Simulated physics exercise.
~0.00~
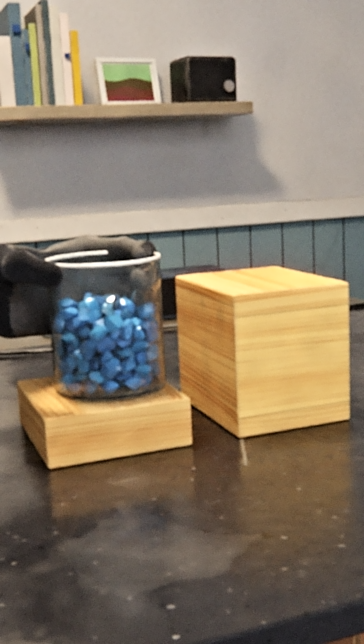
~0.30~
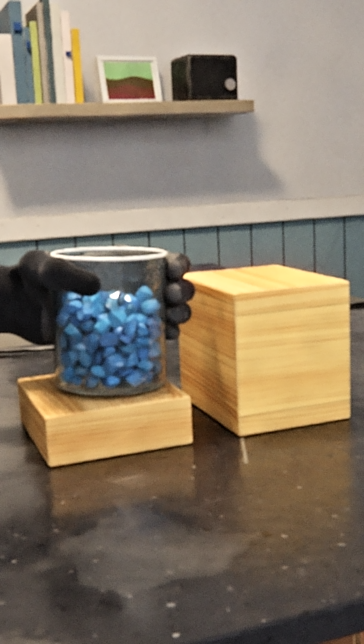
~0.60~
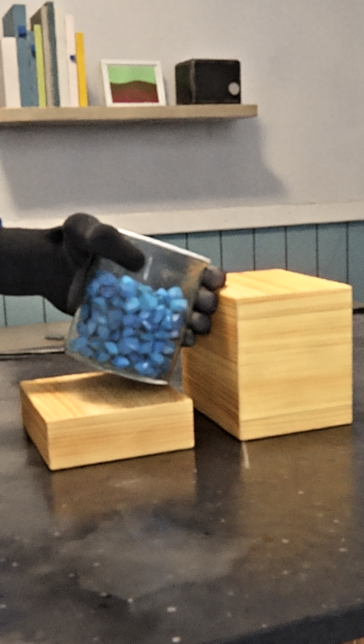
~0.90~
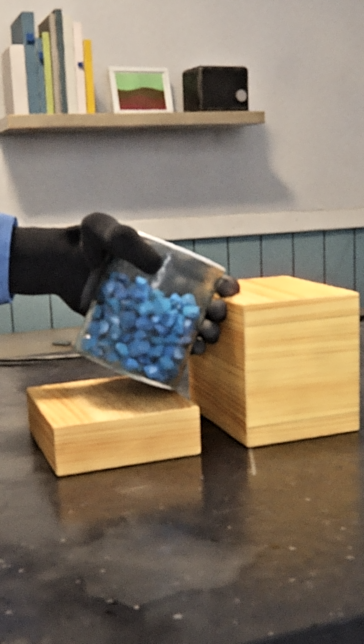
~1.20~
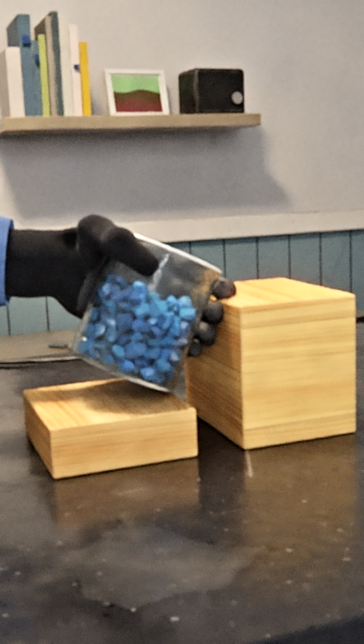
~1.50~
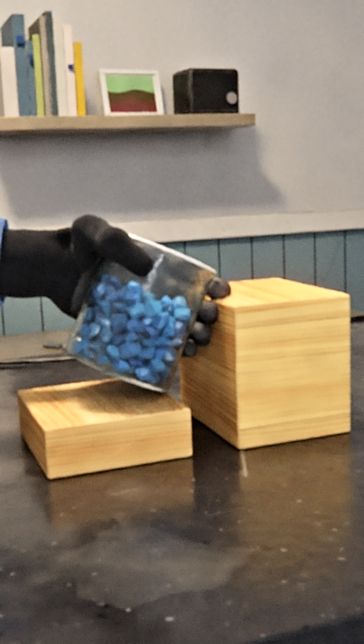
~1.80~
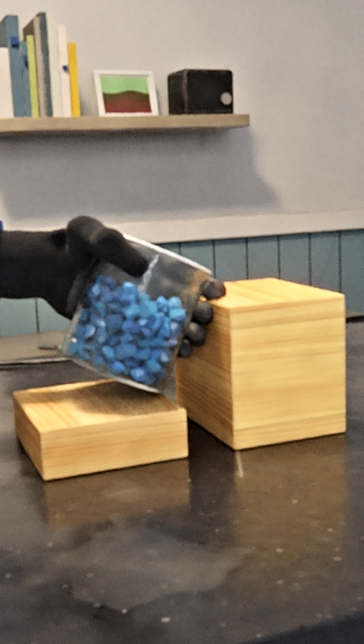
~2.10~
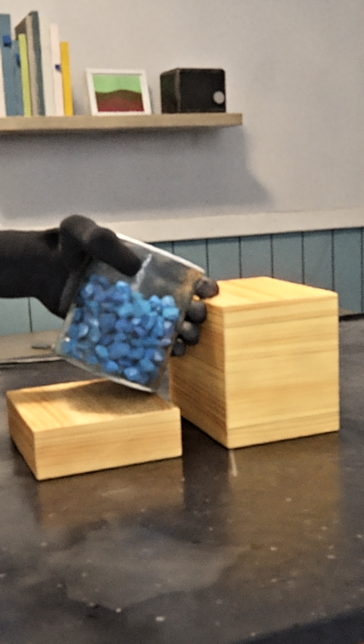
On a dark countertop, a black-gloved hand grips a glass of blue pebbles standing on a low wooden block, lifts it slightly and tilts it right against a taller wooden block, where it stays leaning, still held, with the pebbles inside.
